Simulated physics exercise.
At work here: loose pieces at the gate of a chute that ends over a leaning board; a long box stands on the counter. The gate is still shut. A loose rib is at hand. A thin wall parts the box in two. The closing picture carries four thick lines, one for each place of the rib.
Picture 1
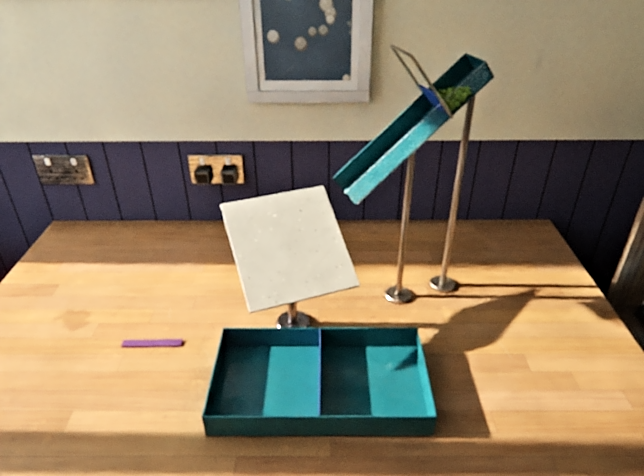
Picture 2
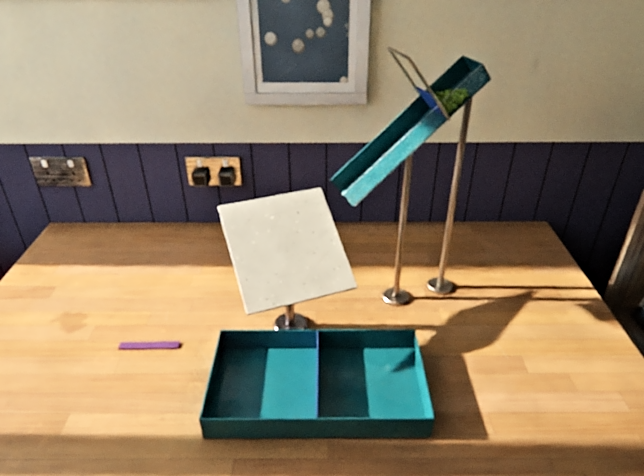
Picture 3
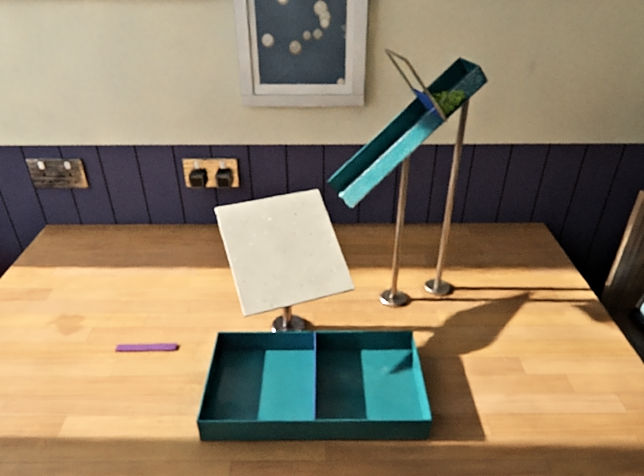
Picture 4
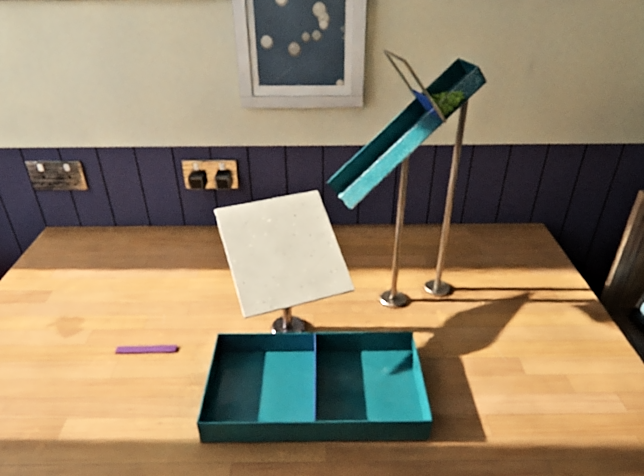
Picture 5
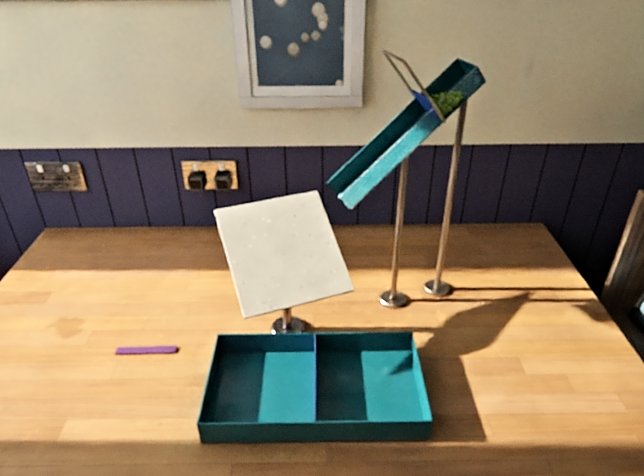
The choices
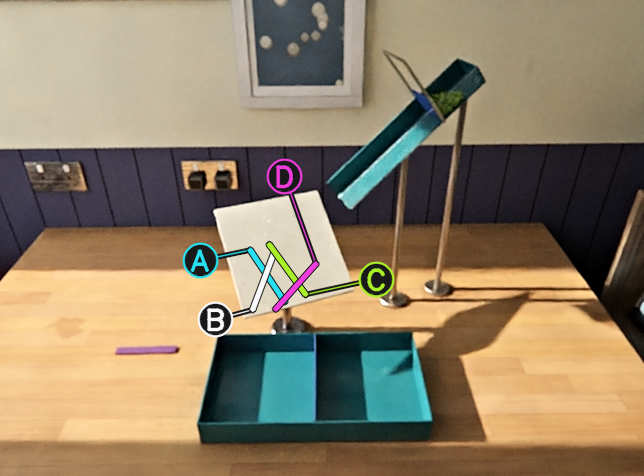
At first, green pieces sit behind a closed gate near the top of a sloping teal chute, above a tilted white board and a divided teal box on a wooden counter, with a purple strip at left. The view shifts very slightly, then steadies, while the objects themselves stay still.
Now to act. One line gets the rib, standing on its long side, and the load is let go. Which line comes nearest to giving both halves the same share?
Go for A.
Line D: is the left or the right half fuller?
More lands on the left.
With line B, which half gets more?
Left.
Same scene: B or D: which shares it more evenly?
That is line B.
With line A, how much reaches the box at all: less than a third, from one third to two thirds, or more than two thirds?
It is more than two thirds.
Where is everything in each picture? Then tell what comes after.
Load behind the gate at (449, 98), dried peas; lip of the chute at (350, 197), sloping fairly steeply, in the first frame.
Middle of the board at (287, 246), tilted fairly steeply; middle of its low edge at (305, 300); of its high edge at (271, 196), in the second frame.
Front corners of the box at (197, 421) and (431, 420); front end of its middle wall at (314, 420); gate still shut at (424, 97), in the third frame.
Middle of the load at (442, 102); lip at (344, 202), in the fourth frame.
Middle of the load at (441, 102); lip at (344, 202), in the fifth frame.
On the marked copy, line A from (250, 250) to (284, 301); line B from (273, 252) to (252, 309); line C from (269, 244) to (305, 294); line D from (315, 263) to (275, 309).
Choosing A, of what is caught, about half in the left half, about half in the right.
Choosing B, of what is caught, most in the left half, a small part in the right.
Choosing C, of what is caught, a small part in the left half, most in the right.
Choosing D, of what is caught, nearly all in the left half, a stray few in the right.
